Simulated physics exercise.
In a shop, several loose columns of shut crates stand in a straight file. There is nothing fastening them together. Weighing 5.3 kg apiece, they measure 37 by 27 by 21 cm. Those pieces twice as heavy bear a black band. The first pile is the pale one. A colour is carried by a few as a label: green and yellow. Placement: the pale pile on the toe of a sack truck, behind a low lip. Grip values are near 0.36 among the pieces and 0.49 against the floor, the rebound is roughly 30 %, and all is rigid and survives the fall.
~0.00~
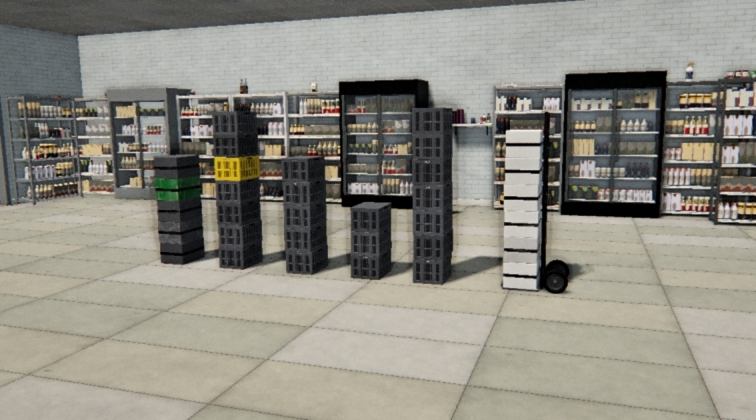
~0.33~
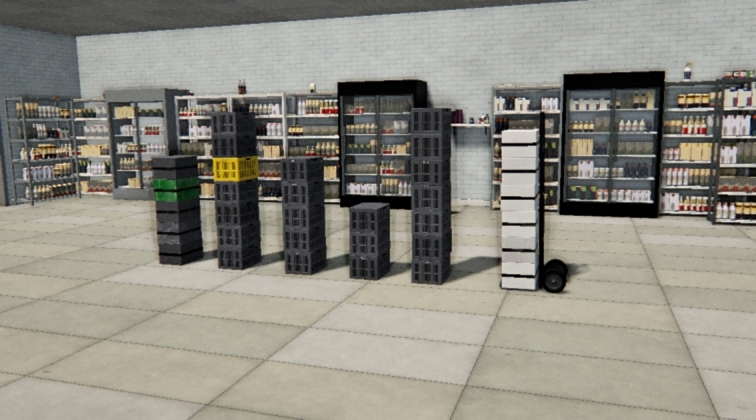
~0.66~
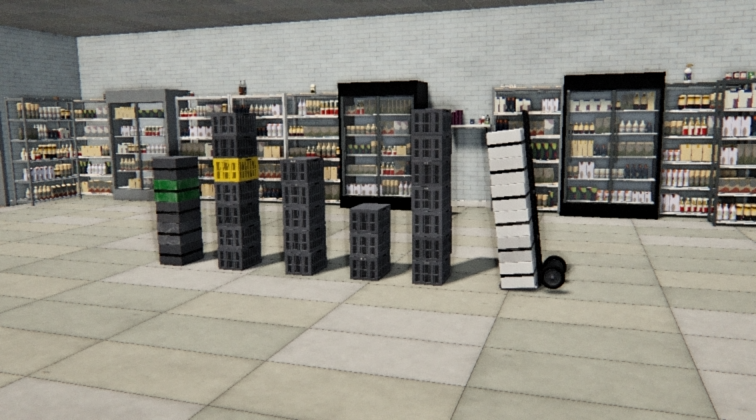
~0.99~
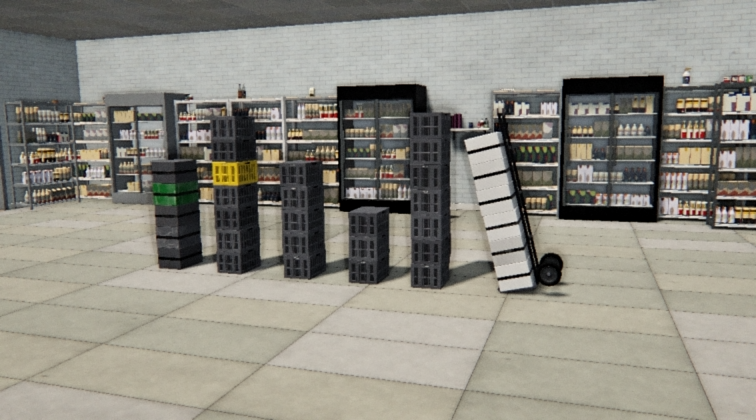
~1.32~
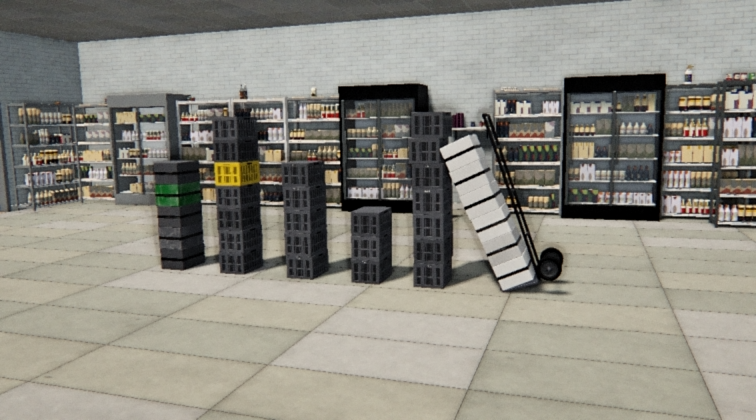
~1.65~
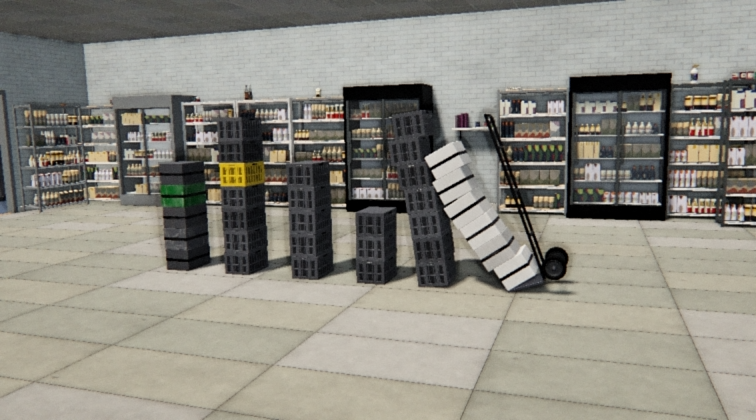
A stack of white crates on a hand truck tipped left with it, then slid away from its frame and leaned against the tall dark stack beside it, which tilted left as well.
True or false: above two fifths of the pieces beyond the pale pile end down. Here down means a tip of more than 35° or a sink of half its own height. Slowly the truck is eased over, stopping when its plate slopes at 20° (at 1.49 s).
True.
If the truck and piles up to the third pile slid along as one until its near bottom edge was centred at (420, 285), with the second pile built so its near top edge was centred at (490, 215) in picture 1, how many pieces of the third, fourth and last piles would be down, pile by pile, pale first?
Result: Third pile 2, fourth pile 0, last pile 0.
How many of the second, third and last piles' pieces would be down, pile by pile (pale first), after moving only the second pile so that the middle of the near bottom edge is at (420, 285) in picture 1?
You'd end with the second pile at 6, the third at 3 and the last at 5 down.
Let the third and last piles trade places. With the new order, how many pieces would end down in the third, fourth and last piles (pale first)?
Third 5, fourth 5, last 2.
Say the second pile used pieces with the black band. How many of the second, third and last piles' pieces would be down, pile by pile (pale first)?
In that case the second pile has 6 down, the third 2, the last 5.
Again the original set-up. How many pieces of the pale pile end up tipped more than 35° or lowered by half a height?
The count is 6.
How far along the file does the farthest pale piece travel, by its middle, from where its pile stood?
It ends some 140 cm away.
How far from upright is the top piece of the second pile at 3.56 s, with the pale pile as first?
It leans around 50°.
By 2.26 s, 6 of the pale pile down; 5 of the 27 other crates down.
By 3.56 s, 6 of the pale pile down; 19 of the 27 other crates down; yellow crate tilted 41°, 27 cm lower; green crate tilted 34°, 9 cm lower.
When it is over (5.3 s), 6 of the pale pile down; 23 of the 27 other crates down; green crate upside down; yellow crate on its side. That is 85 per cent. In pixels of the last frame, middles, green crate near (68, 249), yellow crate near (131, 250).
